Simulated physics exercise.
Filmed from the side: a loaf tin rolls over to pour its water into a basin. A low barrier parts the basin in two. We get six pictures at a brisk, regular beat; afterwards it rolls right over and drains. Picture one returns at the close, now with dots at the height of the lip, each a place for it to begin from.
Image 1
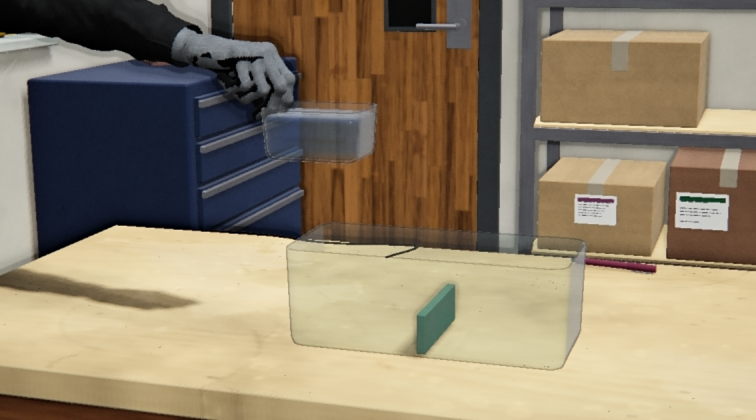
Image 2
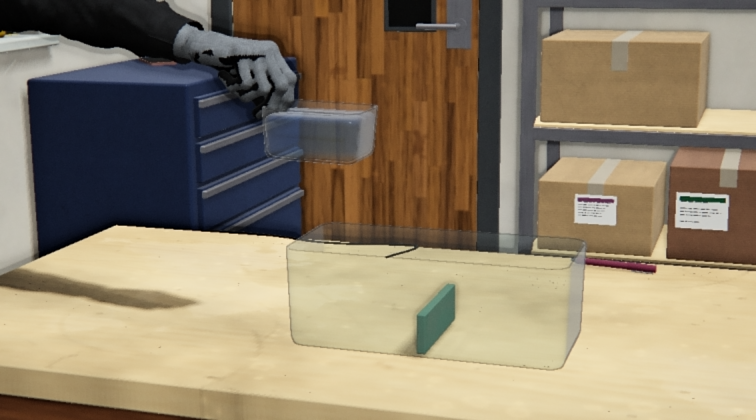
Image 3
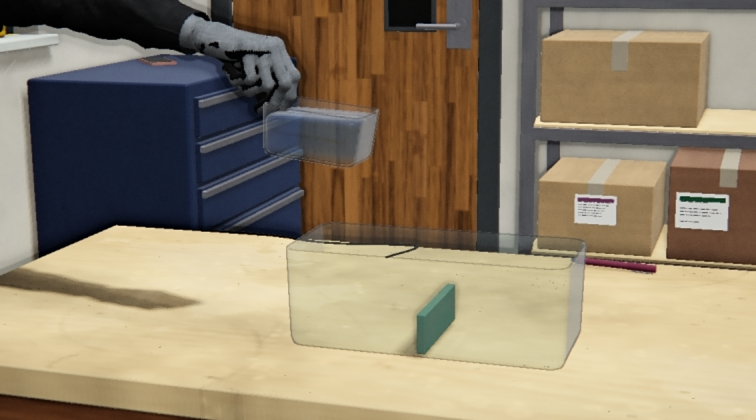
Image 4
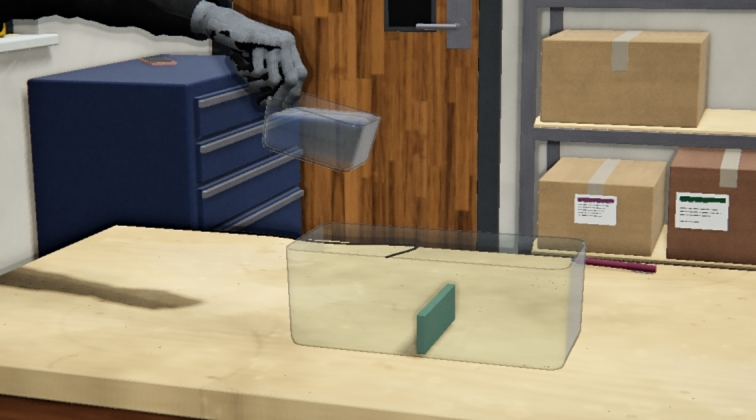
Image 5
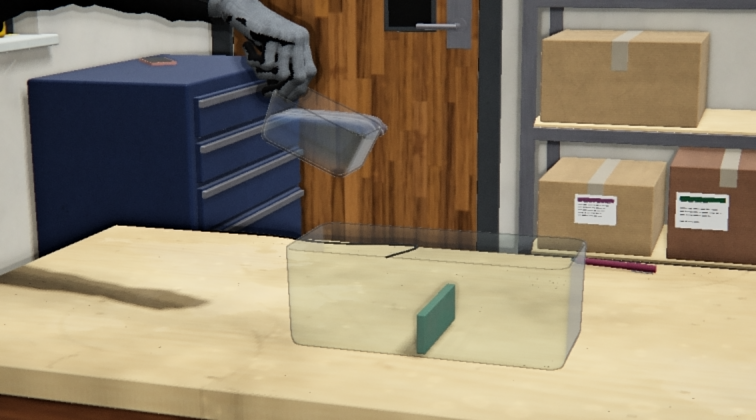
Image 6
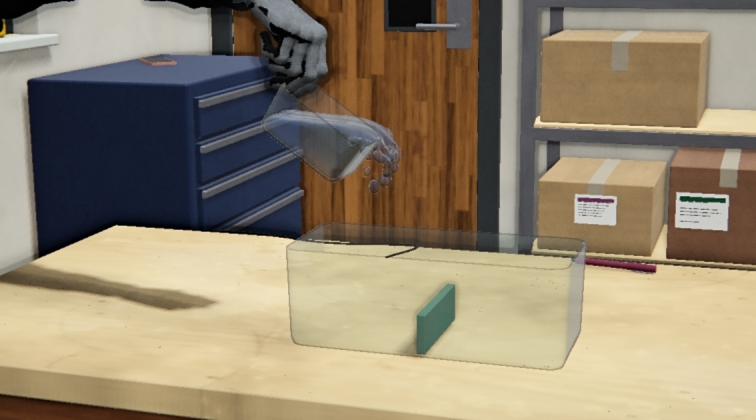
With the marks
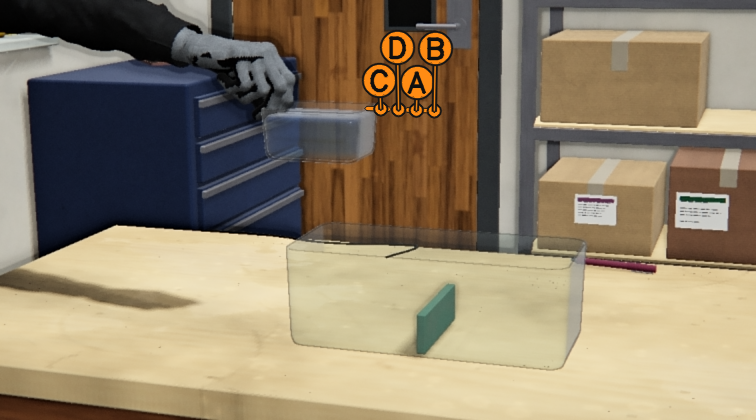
In a storage room, a gloved hand tilts a clear container rightward above a divided transparent basin, water starting over its lip.
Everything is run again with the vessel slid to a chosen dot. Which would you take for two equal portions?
Place C does it best.
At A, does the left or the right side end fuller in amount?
The right one.
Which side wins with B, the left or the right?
The right one.
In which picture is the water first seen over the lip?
Picture 5.
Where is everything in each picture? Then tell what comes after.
Upright, lip at (367, 108); basin from (292, 342) to (566, 370); top of the wall at (437, 299); nothing has left yet, in the first picture.
Upright, lip at (367, 109); nothing has left yet, in the second picture.
Tipped about 6°, lip at (369, 114); nothing has left yet, in the third picture.
Tipped about 14°, lip at (371, 121); nothing has left yet, in the fourth picture.
Tipped about 23°, lip at (372, 130); water is over the lip, down to (376, 136), in the fifth picture.
Tipped about 35°, lip at (372, 141); water is over the lip, down to (379, 187), in the sixth picture.
On the marked copy, A at (416, 110); B at (434, 110); C at (380, 108); D at (398, 109).
Choosing A, about 19 % ends left of the wall and 81 % right of it.
Choosing B, about 8 % ends left of the wall and 91 % right of it.
Choosing C, about 45 % ends left of the wall and 54 % right of it.
Choosing D, about 26 % ends left of the wall and 73 % right of it.
